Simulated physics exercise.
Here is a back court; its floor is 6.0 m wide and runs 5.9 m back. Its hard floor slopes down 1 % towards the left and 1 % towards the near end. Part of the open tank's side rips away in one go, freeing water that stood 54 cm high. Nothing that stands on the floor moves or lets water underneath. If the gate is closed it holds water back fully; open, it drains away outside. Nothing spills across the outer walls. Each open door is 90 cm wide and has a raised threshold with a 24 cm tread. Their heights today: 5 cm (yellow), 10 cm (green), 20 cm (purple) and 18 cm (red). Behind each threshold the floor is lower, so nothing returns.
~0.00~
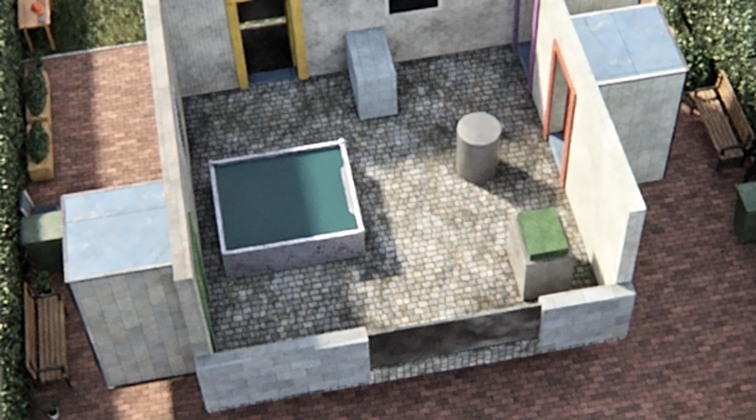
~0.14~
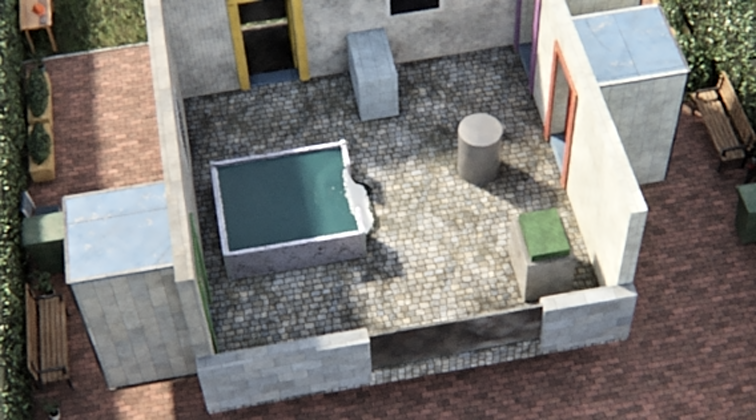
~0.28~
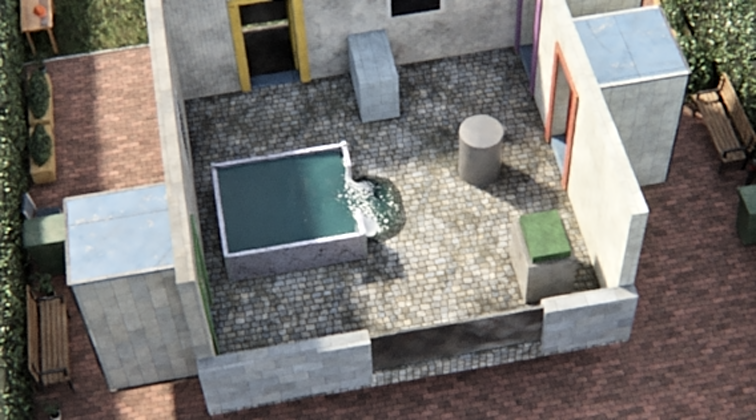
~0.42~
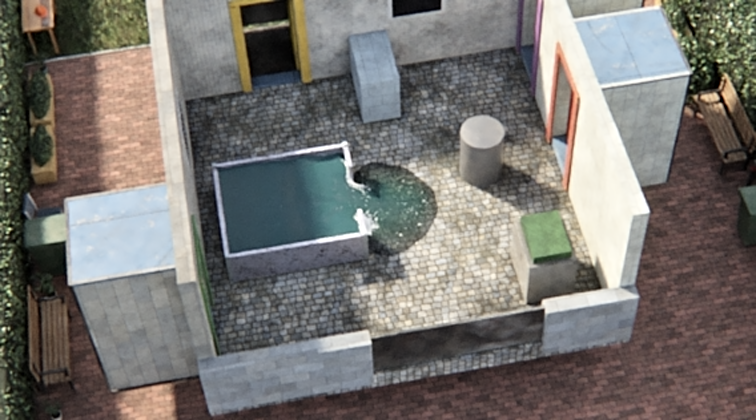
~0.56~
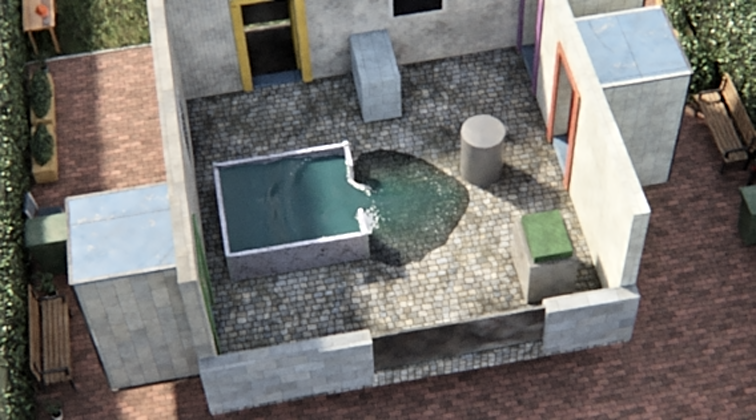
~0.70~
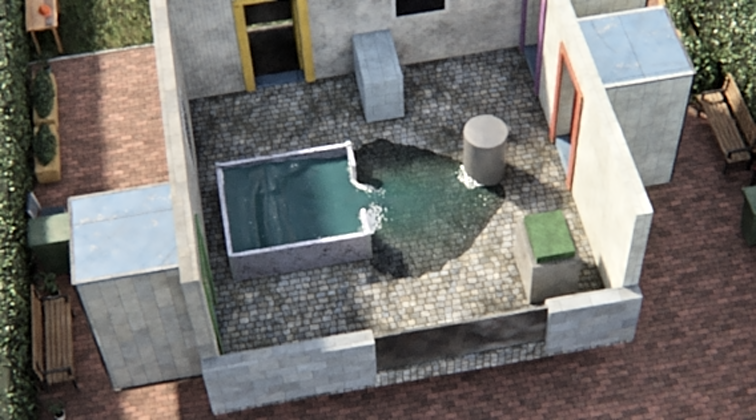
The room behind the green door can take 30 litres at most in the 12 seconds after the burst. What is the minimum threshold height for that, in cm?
It would have to be roughly 6.5 cm high.
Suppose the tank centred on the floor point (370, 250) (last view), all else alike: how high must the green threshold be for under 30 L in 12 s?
About 8.5 cm.
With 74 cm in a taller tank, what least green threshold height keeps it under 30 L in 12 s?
About 11.0 cm.
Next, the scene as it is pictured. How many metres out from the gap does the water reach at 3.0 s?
Some 4.6 m out.
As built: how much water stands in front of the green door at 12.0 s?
About 12.0 cm.
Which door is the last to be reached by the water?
Last comes the yellow one.
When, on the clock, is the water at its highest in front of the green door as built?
Near 11.5 s.
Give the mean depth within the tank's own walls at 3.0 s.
About 29 cm.
After 1.4 s water covers 25 % of the floor, deepest (28 cm) near (371, 207); it has not reached the green door.
After 3.0 s water covers 45 % of the floor, deepest (24 cm) near (601, 320); it has not reached the green door.
After 12.0 s water covers 95 % of the floor, deepest (14 cm) near (226, 387); 12 cm at the green door, 2 litres in over its 10 cm threshold.
At the green door as built, the water arrived by 6.1 s and peaked near 12 cm at 11.4 s.
With a threshold of 5.5 cm, 52 litres would have come in within the 12 s; with 7.5 cm, 20 litres. So under 30 litres takes about 6.5 cm.
